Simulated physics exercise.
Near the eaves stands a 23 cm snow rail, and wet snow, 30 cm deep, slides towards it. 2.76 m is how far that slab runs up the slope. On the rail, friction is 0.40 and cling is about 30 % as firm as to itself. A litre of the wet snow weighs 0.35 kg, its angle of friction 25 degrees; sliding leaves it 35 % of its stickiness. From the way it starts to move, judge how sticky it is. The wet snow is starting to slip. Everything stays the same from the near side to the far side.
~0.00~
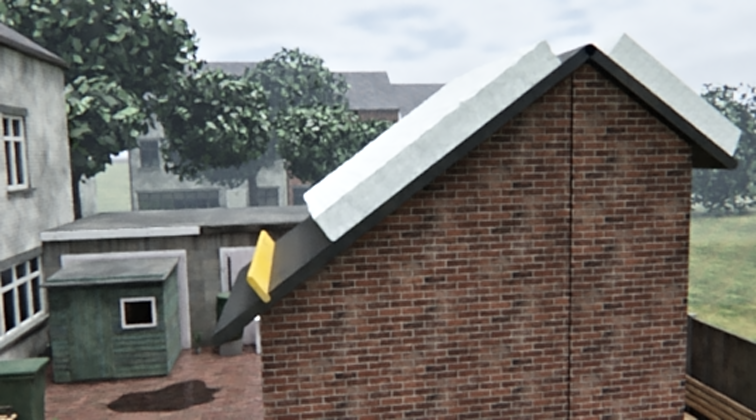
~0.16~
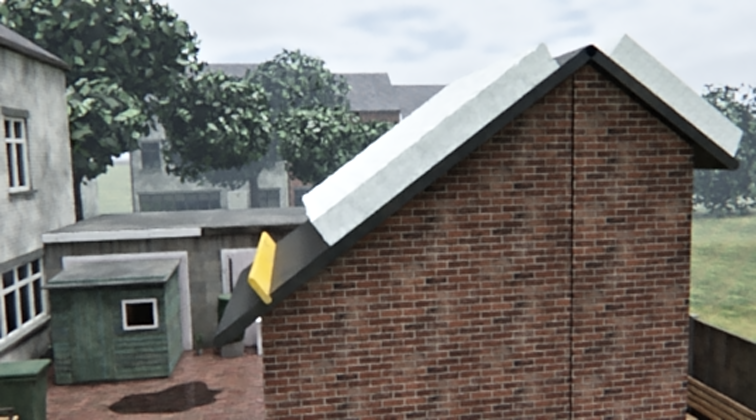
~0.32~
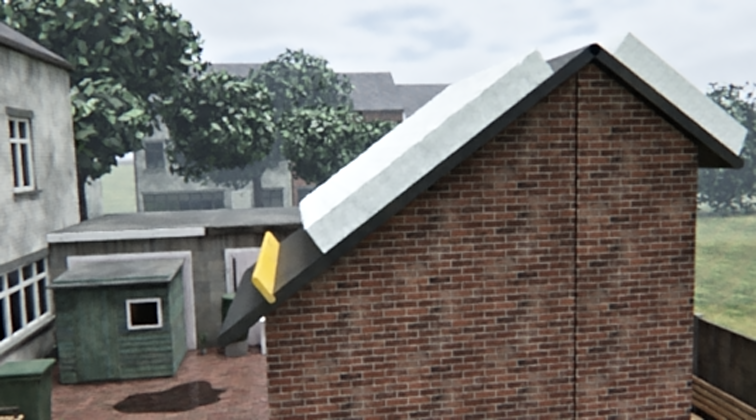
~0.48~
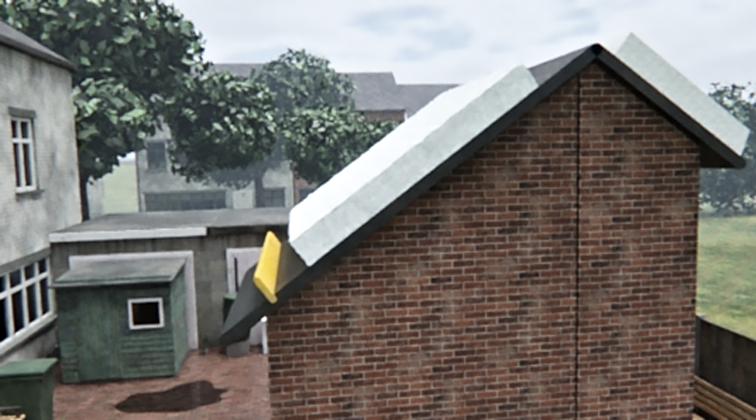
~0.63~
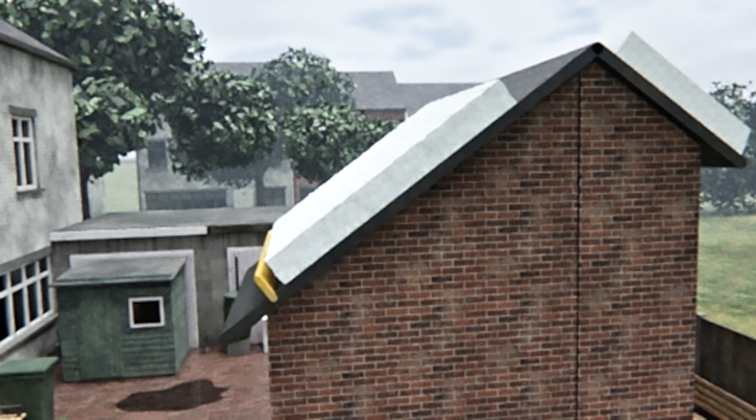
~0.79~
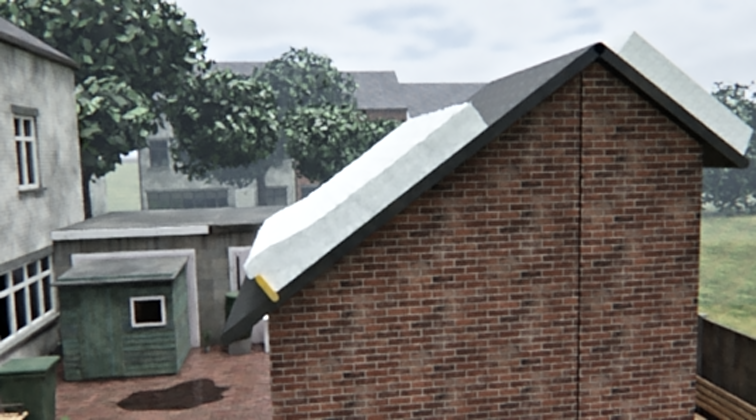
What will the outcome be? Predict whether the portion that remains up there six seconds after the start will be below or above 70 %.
My prediction is below.
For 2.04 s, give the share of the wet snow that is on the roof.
Near 60 %.
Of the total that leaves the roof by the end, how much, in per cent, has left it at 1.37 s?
Near 50 in a hundred.
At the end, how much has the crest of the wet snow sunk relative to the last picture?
Around 0.7 m.
After 1.37 s, 81 % of the snow is on the roof.
After 2.04 s, 62 % of the snow is on the roof.
After 2.72 s, 60 % of the snow is on the roof.
After 3.40 s, 60 % of the snow is on the roof.
After 6.00 s, at the end, 60 % of the snow is on the roof.
